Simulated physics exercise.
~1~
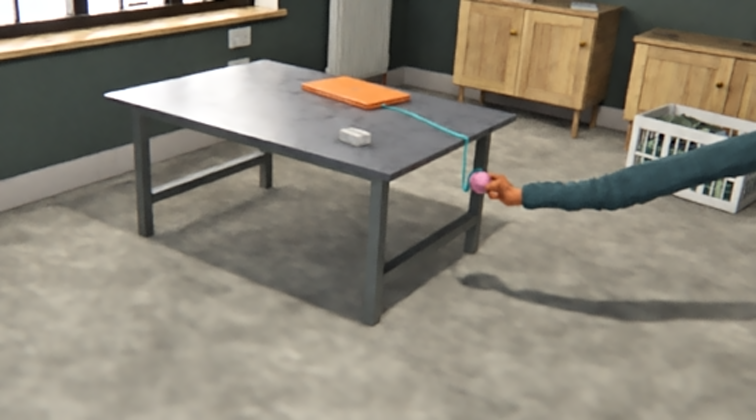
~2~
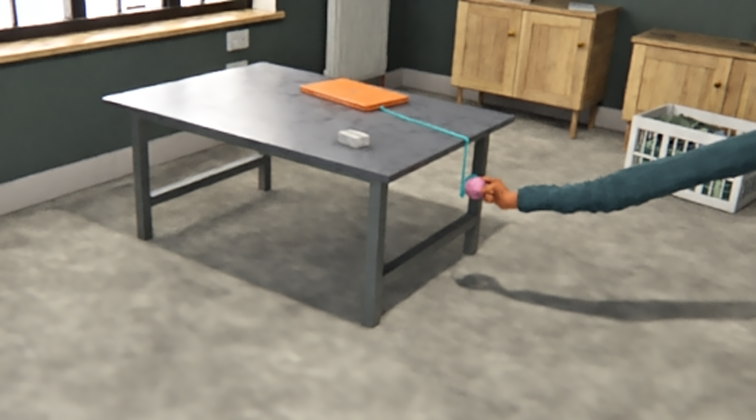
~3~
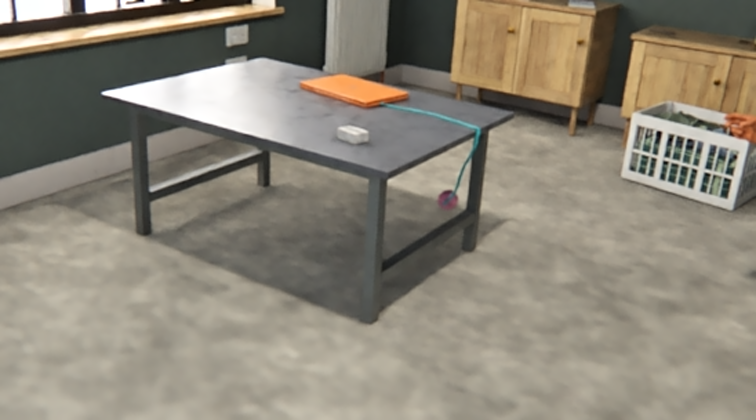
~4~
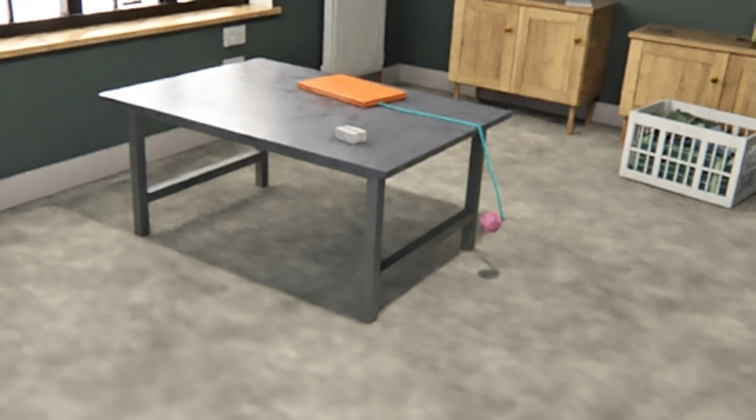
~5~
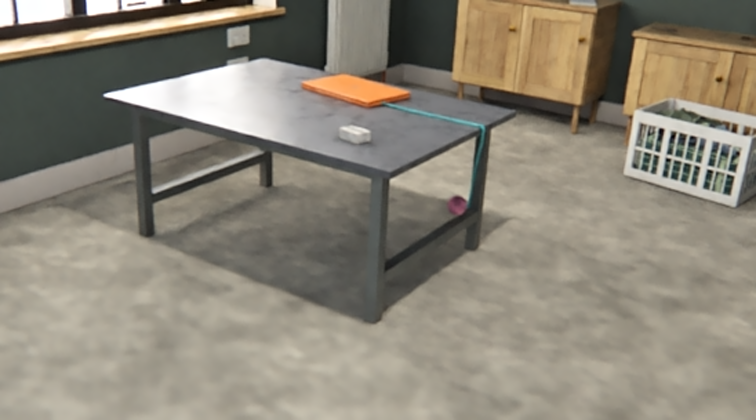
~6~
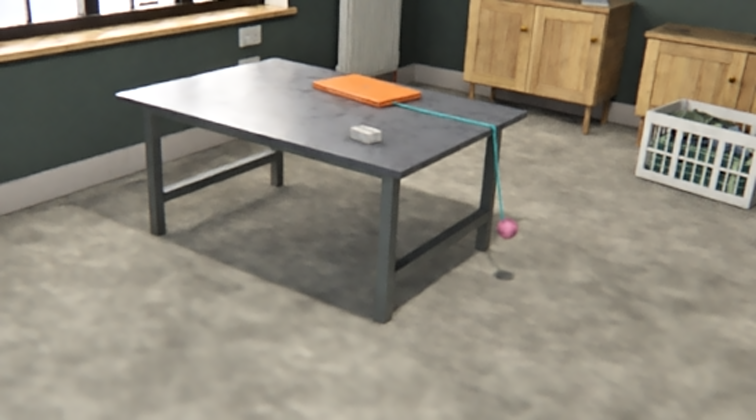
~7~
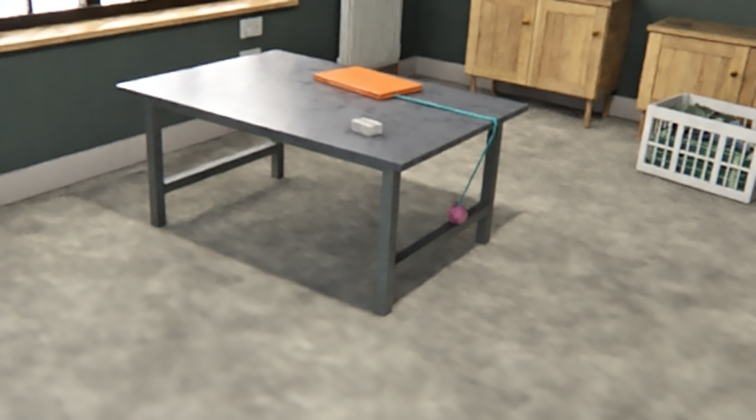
A pink ball hangs past the right end of a dark grey table, held by a hand in a teal sleeve, in a room with a grey floor, wooden cabinets and a white basket, seen from slightly above by a gently swaying camera. A teal ribbon runs from the ball over the table edge to a flat orange laptop near the back, with a small white box closer to the front. The hand lowers the ball a little, lets go and withdraws to the right. The ball swings left, then right, and keeps swinging back and forth. It ends dangling above the floor, the laptop and box still in place.
